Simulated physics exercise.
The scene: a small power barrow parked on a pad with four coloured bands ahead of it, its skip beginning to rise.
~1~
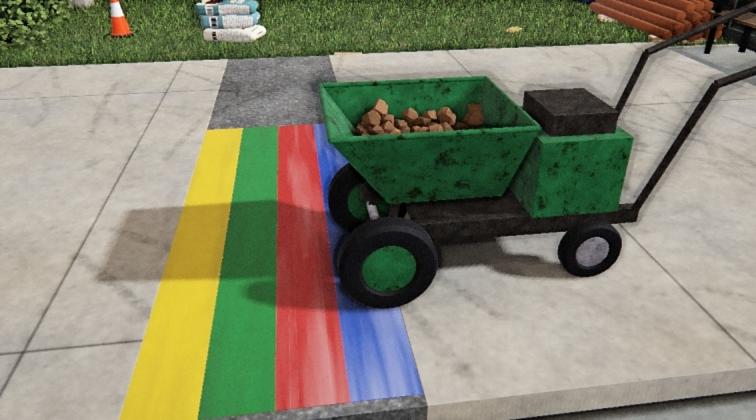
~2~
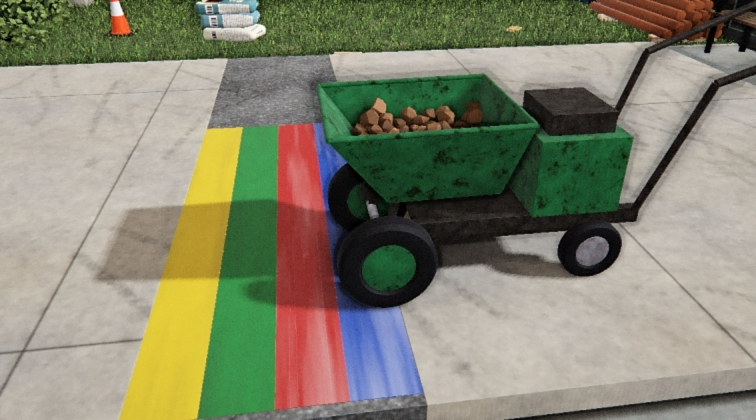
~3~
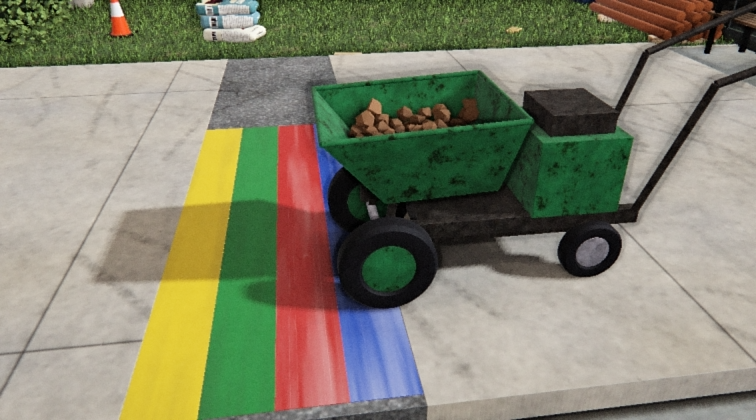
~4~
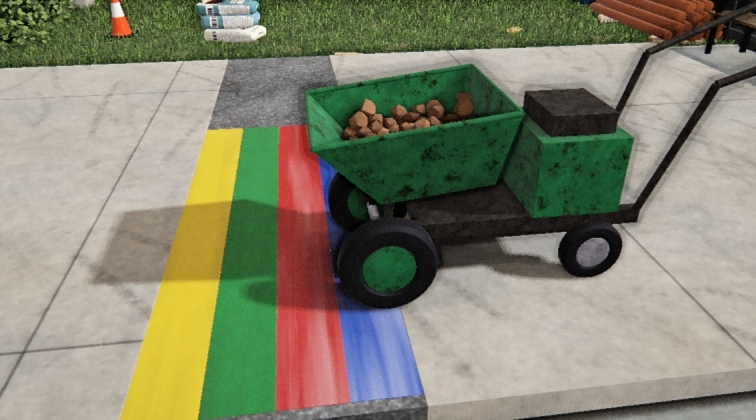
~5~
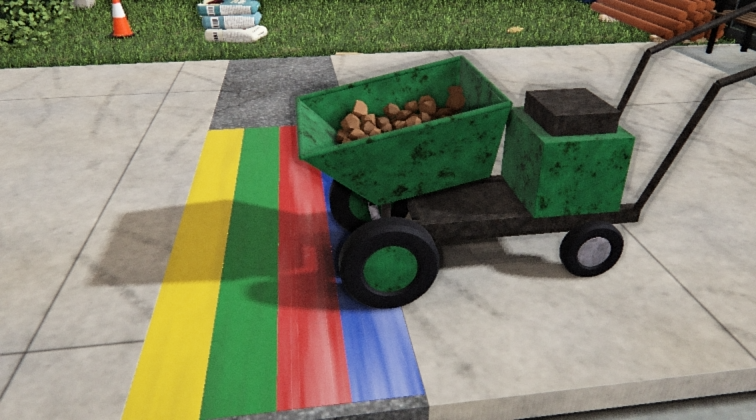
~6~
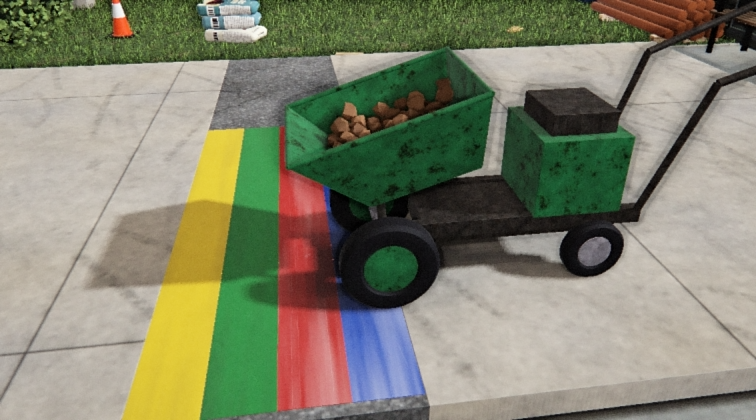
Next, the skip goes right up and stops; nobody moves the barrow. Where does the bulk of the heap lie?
The heap favours the yellow strip.
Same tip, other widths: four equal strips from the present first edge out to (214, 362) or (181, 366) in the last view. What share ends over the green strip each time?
The first gives 0 %, the second 0 %.
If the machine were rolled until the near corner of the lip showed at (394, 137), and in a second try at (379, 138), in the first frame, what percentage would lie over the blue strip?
About 0 and 0 per cent.
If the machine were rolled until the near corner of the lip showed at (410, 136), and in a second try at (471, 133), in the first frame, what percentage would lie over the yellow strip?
The first gives 10 %, the second 10 %.
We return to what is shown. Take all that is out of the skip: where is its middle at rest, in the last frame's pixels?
Roughly at (194, 272).
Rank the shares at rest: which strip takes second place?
Next in line is the green one.
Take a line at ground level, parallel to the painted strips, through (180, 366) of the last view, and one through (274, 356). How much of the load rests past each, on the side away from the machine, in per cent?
First some 50, then 90 per cent.
Just after the last frame, skip tipped steeply; every one in the skip.
A moment on, skip tipped right over; roughly two thirds in the skip; about a tenth over the green strip; roughly a quarter over the yellow strip.
Further on, skip tipped right over; about a tenth in the skip; roughly a quarter over the green strip; roughly half over the yellow strip; roughly a quarter off the paint.
When it is over, skip tipped right over; about a tenth in the skip; not one over the blue strip; not one over the red strip; roughly a quarter over the green strip; roughly half over the yellow strip; roughly a quarter off the paint.
